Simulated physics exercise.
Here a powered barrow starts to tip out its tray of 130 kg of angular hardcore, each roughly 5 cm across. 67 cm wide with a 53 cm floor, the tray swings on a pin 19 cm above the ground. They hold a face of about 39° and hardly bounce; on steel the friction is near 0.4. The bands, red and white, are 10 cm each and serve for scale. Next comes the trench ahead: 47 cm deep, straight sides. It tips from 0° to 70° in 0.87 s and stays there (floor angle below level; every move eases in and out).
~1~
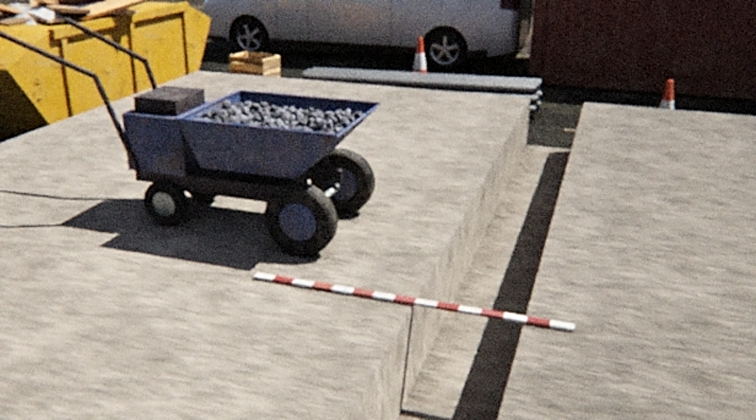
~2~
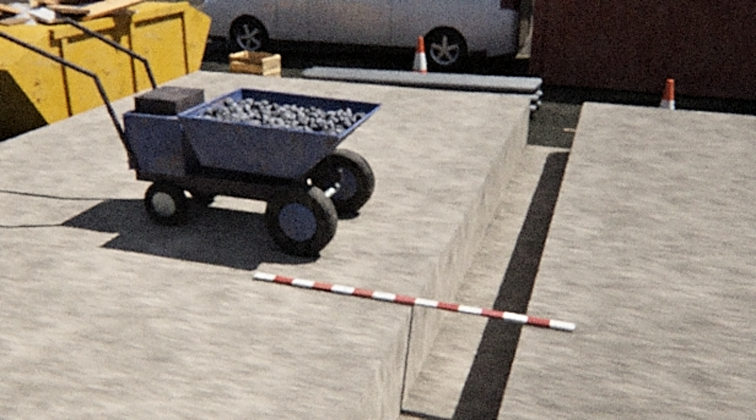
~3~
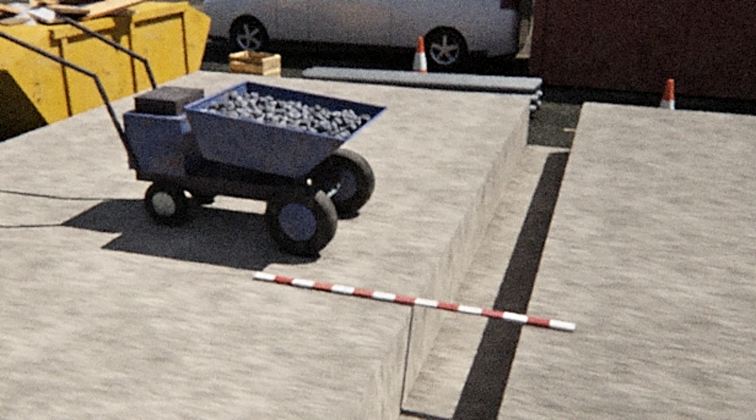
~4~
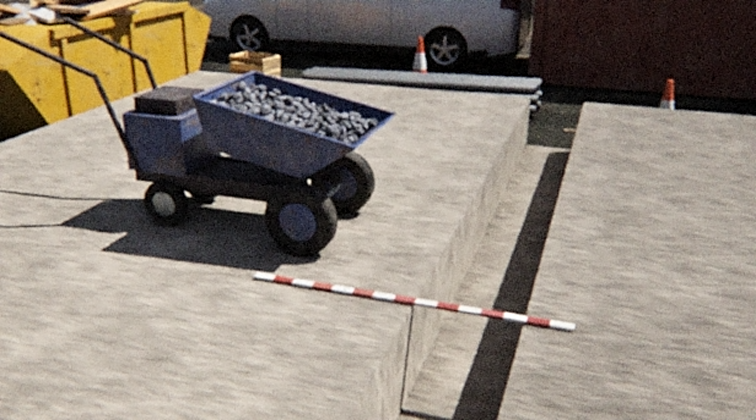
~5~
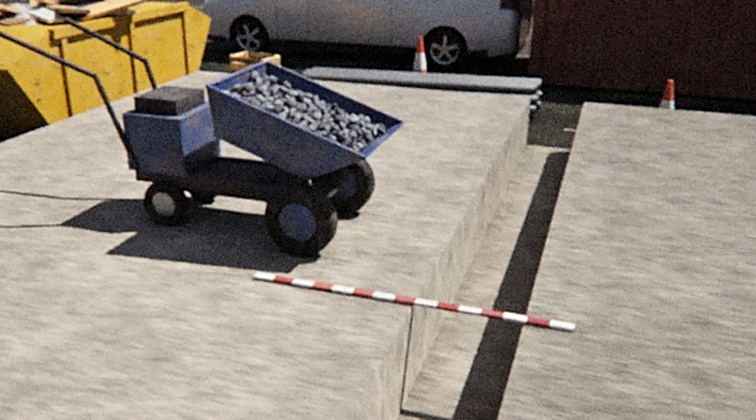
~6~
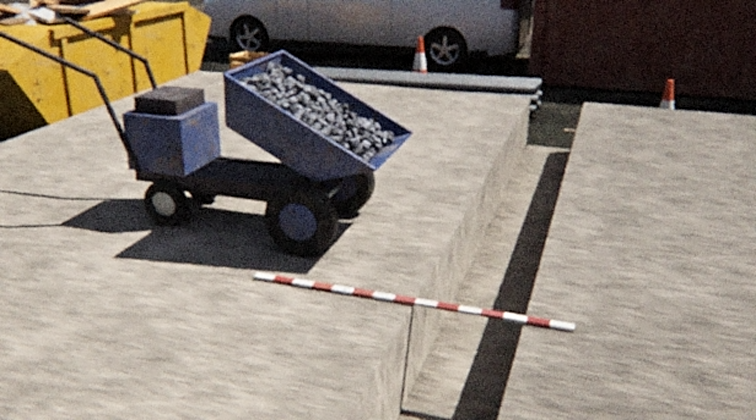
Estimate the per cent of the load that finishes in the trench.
Roughly 72 percent.
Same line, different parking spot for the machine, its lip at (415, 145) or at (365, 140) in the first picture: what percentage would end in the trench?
From the first spot near 85, from the second near 100 per cent.
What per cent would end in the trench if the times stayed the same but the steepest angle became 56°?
Then about 35 per cent.
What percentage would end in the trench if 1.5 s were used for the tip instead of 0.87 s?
It'd be some 65 per cent.
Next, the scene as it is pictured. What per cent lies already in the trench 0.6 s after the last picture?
Close to 15 per cent at that time.
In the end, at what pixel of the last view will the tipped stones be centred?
Roughly (483, 322), I'd say.
Then, 0.3 s after the last picture the floor is at 59°, 100 % in the tray; the foremost stones are at (406, 192).
Then, 0.6 s after the last picture the floor is at 70°, 68 % in the tray, 16 % short of the trench, 16 % in the trench; the foremost stones are at (475, 308).
Then, 1.0 s after the last picture the floor is at 70°, 25 % in the tray, 19 % short of the trench, 56 % in the trench; the foremost stones are at (527, 339).
Then, 2.9 s after the last picture the floor is at 70°, 7 % in the tray, 21 % short of the trench, 72 % in the trench; the foremost stones are at (531, 323).
